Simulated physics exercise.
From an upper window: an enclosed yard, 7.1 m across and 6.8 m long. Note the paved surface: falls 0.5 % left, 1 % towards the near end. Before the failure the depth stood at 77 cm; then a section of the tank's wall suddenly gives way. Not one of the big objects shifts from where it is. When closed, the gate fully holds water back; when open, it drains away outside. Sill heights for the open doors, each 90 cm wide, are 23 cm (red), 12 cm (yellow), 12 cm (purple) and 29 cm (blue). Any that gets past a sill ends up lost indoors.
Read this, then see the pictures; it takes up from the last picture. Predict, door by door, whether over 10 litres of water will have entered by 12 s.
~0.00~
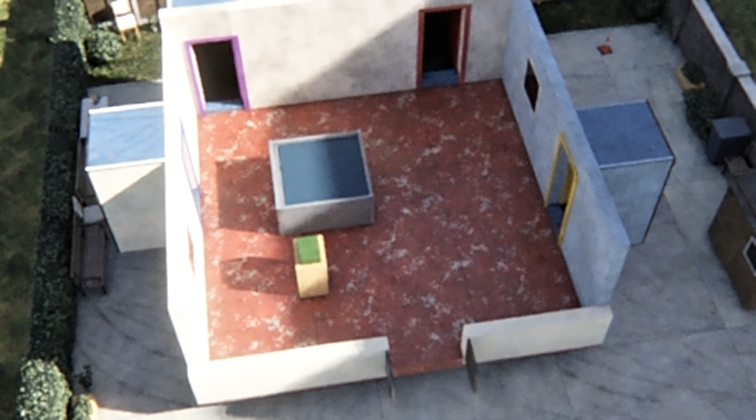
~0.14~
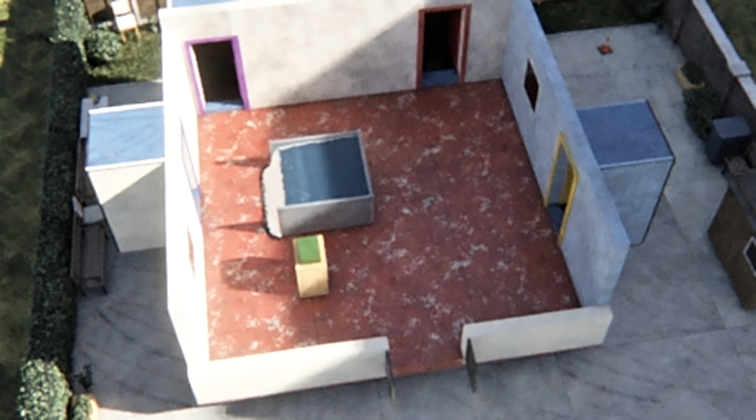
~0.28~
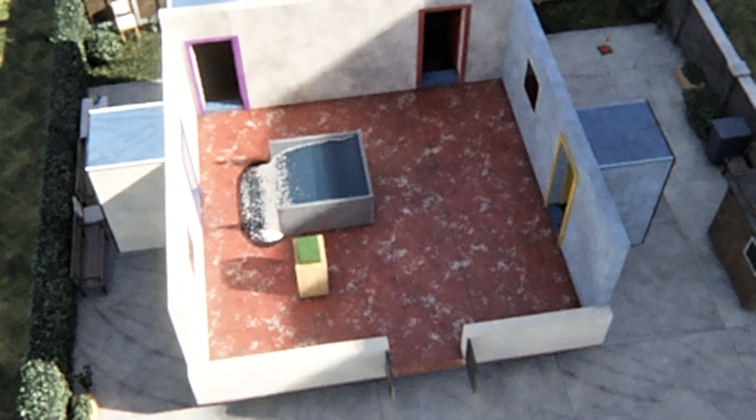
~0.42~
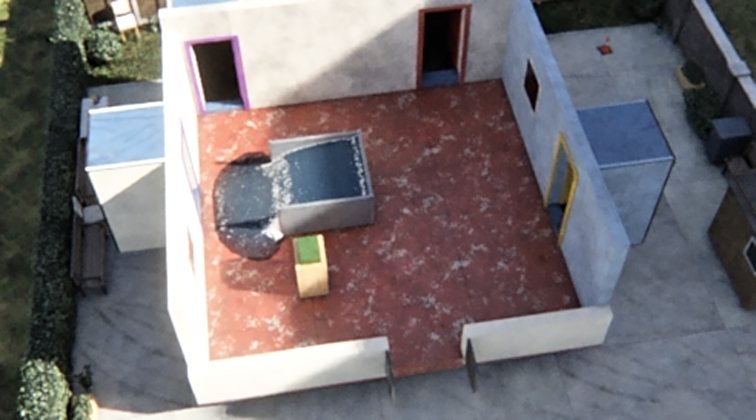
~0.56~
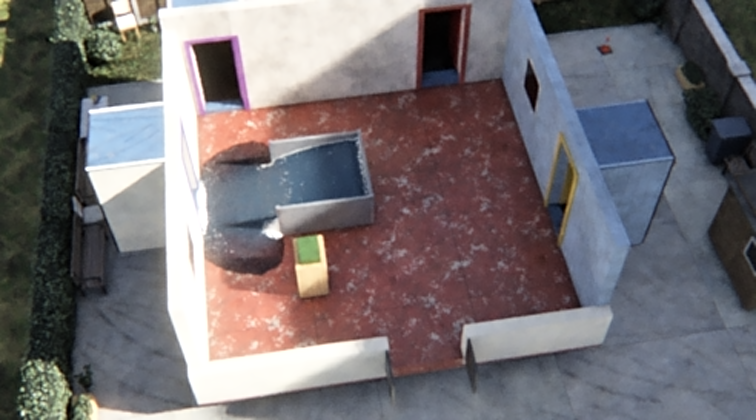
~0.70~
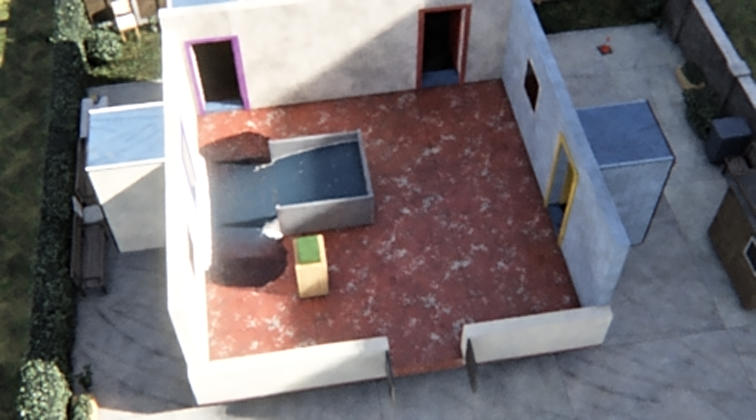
Outcome: At the red door the limit will not be crossed. At the yellow door the limit will not be crossed. At the purple door the limit will be crossed. At the blue door the limit will be crossed.
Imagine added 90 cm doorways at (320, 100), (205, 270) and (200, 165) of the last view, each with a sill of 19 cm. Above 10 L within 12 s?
Door 1: Lower; door 2: Higher; door 3: Higher.
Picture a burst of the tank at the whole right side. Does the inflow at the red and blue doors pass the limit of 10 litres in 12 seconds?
Red: Within the limit; blue: Within the limit.
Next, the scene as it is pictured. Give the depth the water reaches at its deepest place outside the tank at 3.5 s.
About 26 cm at most.
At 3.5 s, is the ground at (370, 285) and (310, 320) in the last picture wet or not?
I'd say spared, then drenched.
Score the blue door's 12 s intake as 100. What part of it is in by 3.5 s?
Some 100 per cent by then.
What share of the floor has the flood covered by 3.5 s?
45 %.
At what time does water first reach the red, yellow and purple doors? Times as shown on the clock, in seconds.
Red = 4.0 s, yellow = 6.0 s, purple = 1.4 s.
After 1.4 s water covers 15 % of the floor and is deepest (51 cm) near (201, 212); red door not reached, yellow door not reached, purple door not reached, blue door 50 cm at the sill, 67 L in.
After 2.2 s water covers 25 % of the floor and is deepest (38 cm) near (196, 118); red door not reached, yellow door not reached, purple door 28 cm at the sill, 43 L in, blue door 35 cm at the sill, 131 L in.
After 3.5 s water covers 45 % of the floor and is deepest (26 cm) near (210, 383); red door not reached, yellow door not reached, purple door 22 cm at the sill, 140 L in, blue door 16 cm at the sill, 141 L in.
After 7.0 s water covers 90 % of the floor and is deepest (12 cm) near (210, 383); red door 2 cm at the sill, 0 L in, yellow door 6 cm at the sill, 0 L in, purple door 6 cm at the sill, 168 L in, blue door 8 cm at the sill, 141 L in.
After 12.0 s water covers 100 % of the floor and is deepest (8 cm) near (210, 383); red door 3 cm at the sill, 0 L in, yellow door 5 cm at the sill, 0 L in, purple door 1 cm at the sill, 168 L in, blue door 3 cm at the sill, 141 L in.
